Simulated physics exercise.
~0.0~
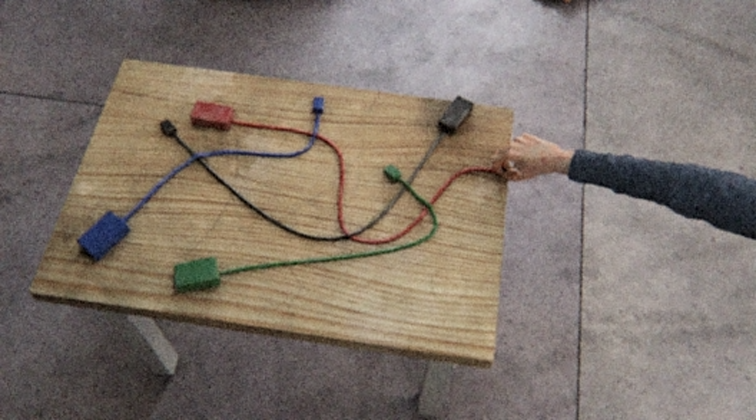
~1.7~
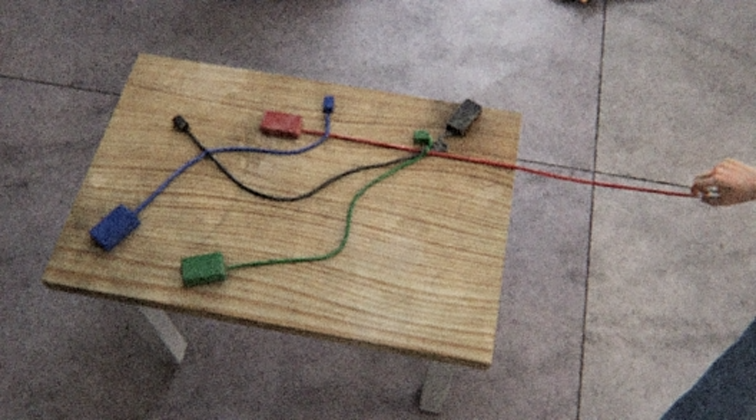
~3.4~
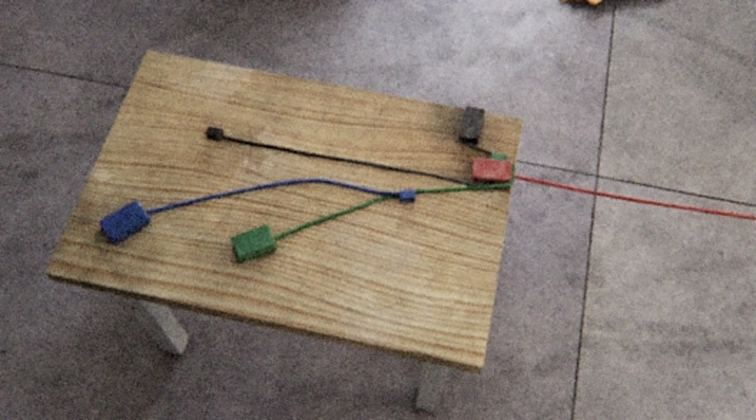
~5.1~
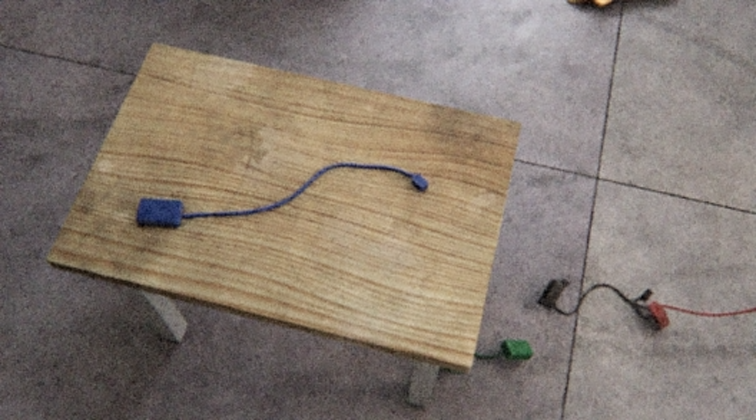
The red lead was pulled by a hand off the right edge of a wooden table, its charger catching the tangled black and green cables, until all three ended up off the tabletop and only the shifted blue cable stayed on it.
